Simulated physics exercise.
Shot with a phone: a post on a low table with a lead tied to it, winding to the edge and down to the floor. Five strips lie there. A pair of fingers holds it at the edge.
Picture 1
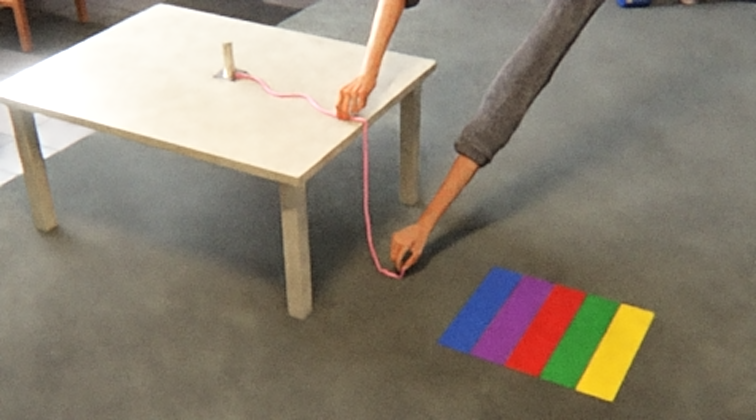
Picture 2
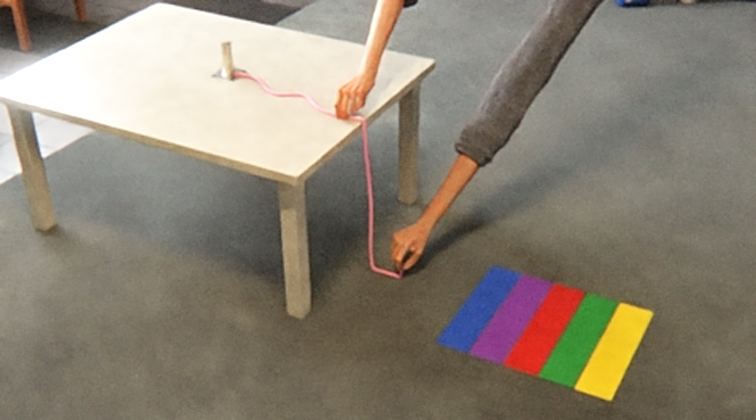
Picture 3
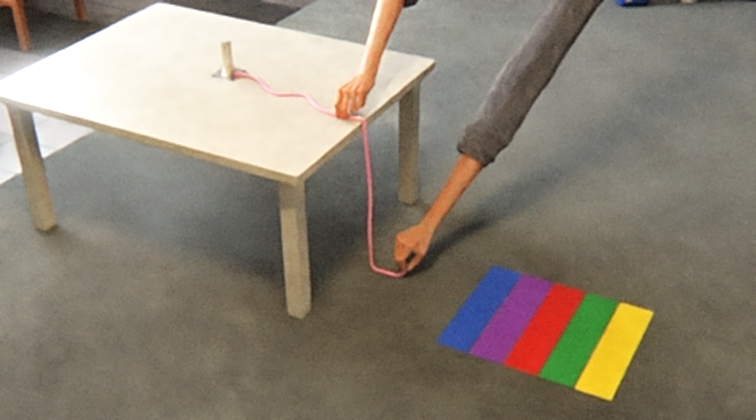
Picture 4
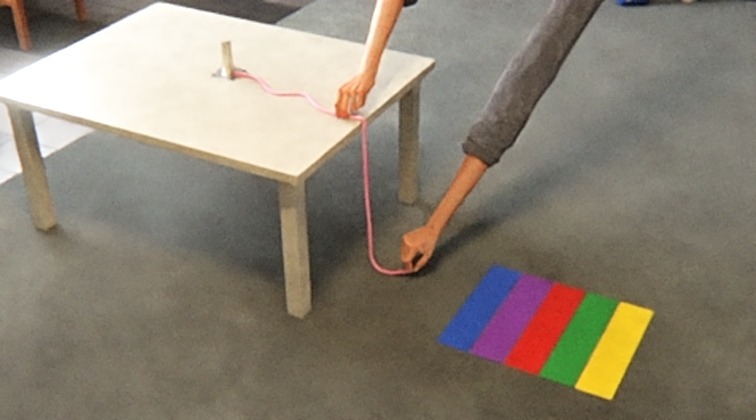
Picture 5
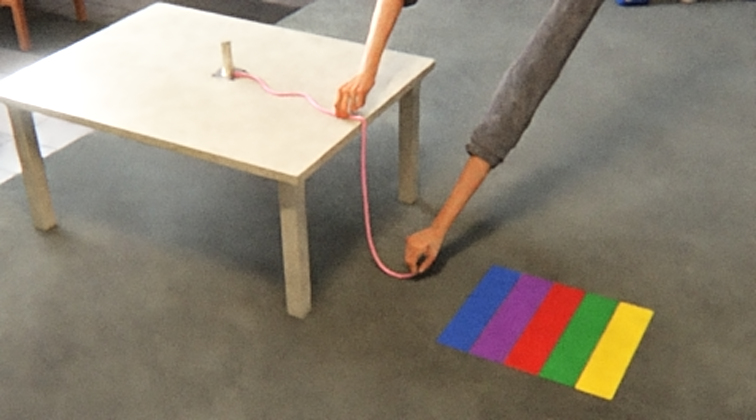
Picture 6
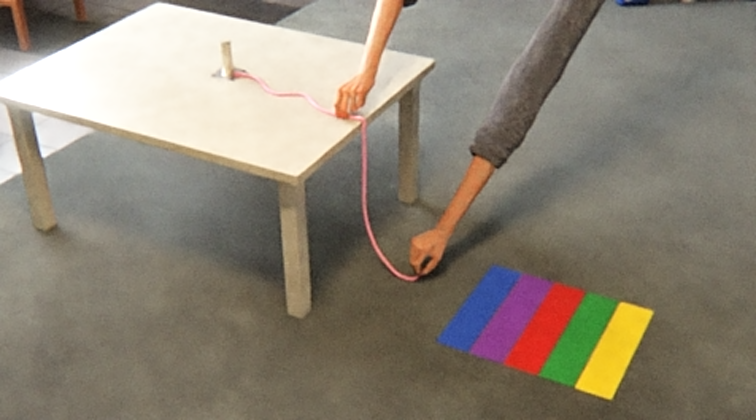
In this clip, one hand holds a pink cord at the edge of a low table with a small post, while another hand near the floor draws the cord's lower end slightly to the right, beside five coloured strips.
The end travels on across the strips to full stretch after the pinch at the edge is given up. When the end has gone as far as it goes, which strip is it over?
It is over the purple strip.
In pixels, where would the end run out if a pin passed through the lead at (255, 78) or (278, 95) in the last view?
In order, the pixels are (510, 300) and (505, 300).
Soon after, end near (465, 285); short of the strips.
Then, end near (495, 295); over blue.
At full stretch, end near (514, 300); over purple. It gets as far as the purple strip.
